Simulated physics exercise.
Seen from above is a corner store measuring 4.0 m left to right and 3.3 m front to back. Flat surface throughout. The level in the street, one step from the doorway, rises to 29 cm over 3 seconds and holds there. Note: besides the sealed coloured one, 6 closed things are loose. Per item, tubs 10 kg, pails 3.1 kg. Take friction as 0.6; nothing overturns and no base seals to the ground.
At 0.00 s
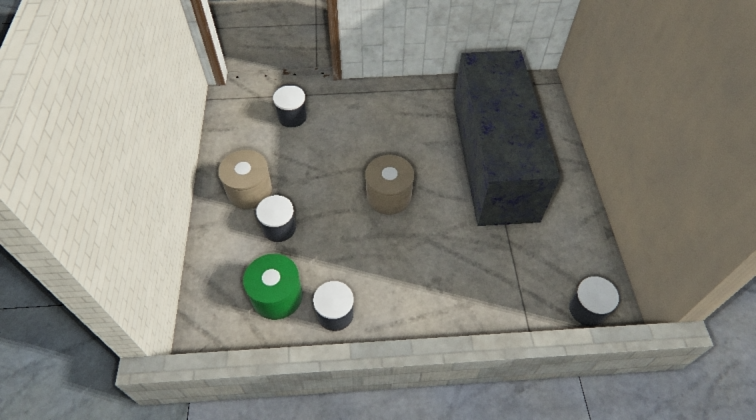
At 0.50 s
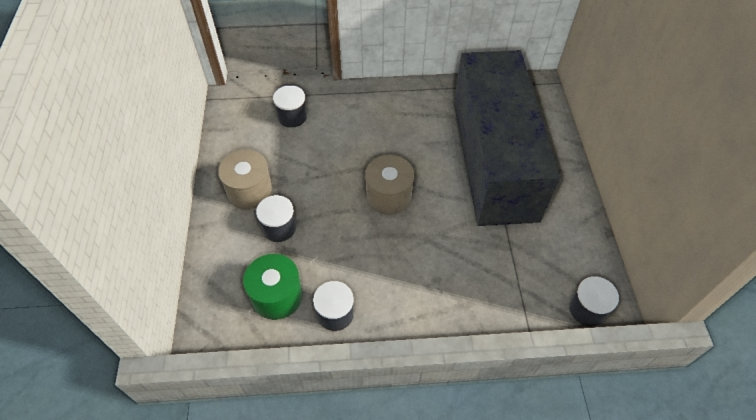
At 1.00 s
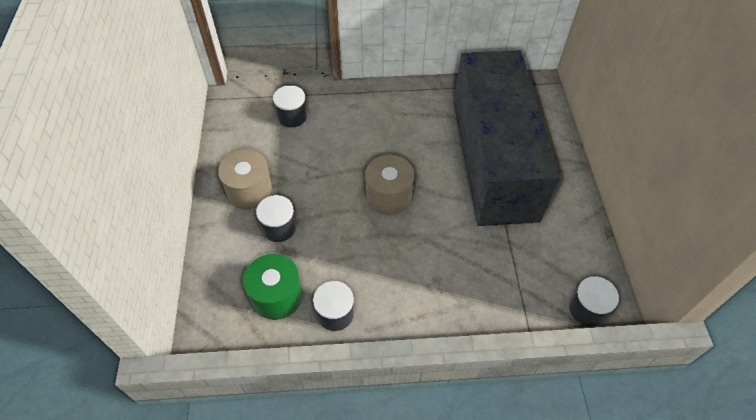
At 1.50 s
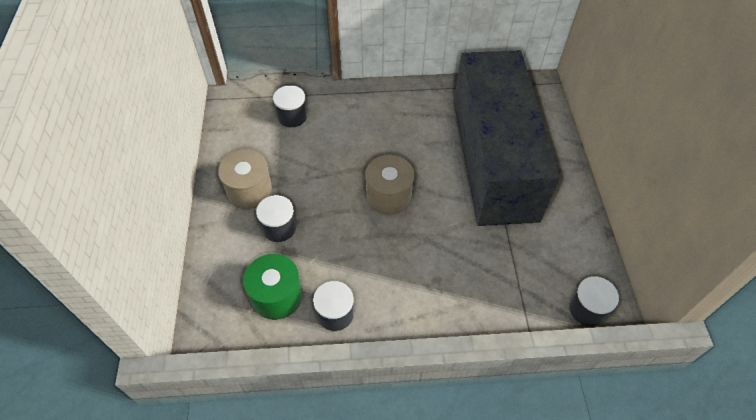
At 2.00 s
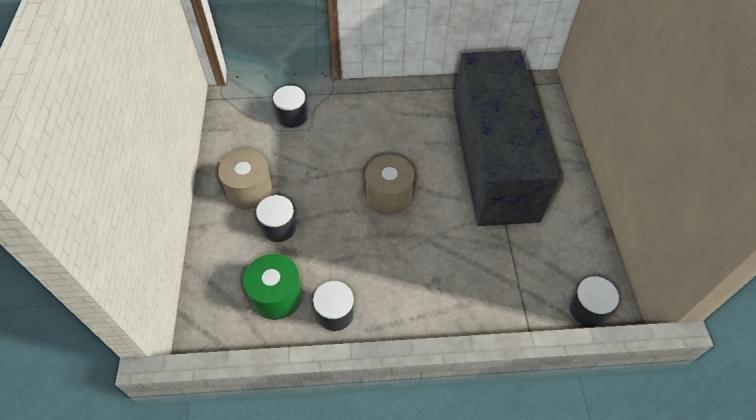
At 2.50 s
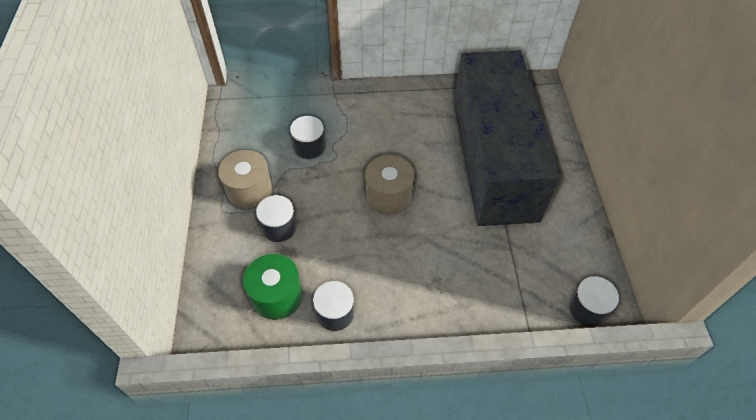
Water covers the pale ground outside a small walled room seen from above, while the tubs and dark block inside stay still. It then fills the doorway at the back and spreads across the floor, and the small white-topped container nearest the doorway shifts slightly forward and right.
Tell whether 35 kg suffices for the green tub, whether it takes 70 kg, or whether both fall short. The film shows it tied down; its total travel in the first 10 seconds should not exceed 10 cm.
It takes 70 kg.
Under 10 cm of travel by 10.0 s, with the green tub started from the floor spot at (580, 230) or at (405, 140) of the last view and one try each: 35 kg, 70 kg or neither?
Well, at the first spot you need the heavier weight, and at the second either weight will do.
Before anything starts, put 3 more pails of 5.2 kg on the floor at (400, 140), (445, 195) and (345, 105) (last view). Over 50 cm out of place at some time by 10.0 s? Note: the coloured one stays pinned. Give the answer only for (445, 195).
For that spot the answer is greater than that.
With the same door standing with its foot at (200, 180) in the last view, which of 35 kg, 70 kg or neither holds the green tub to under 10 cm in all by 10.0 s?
So the light mass does it.
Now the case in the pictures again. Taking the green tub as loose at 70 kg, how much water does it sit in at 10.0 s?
About 18 cm.
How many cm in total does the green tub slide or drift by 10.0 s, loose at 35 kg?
Total path: Roughly 80 cm.
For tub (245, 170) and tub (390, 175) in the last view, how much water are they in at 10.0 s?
About 17 and 23 cm.
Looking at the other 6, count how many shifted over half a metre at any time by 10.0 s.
By my tally, 6.
After 3.5 s the green tub would be 0 cm from its start with 35 kg and 0 cm from its start with 70 kg; 0 cm of water round it then.
After 4.5 s the green tub would be 0 cm from its start with 35 kg and 0 cm from its start with 70 kg; 10 cm of water round it then.
After 7.0 s the green tub would be 47 cm from its start with 35 kg and 0 cm from its start with 70 kg; 17 cm of water round it then.
After 10.0 s the green tub would be 84 cm from its start with 35 kg and 0 cm from its start with 70 kg; 18 cm of water round it then.
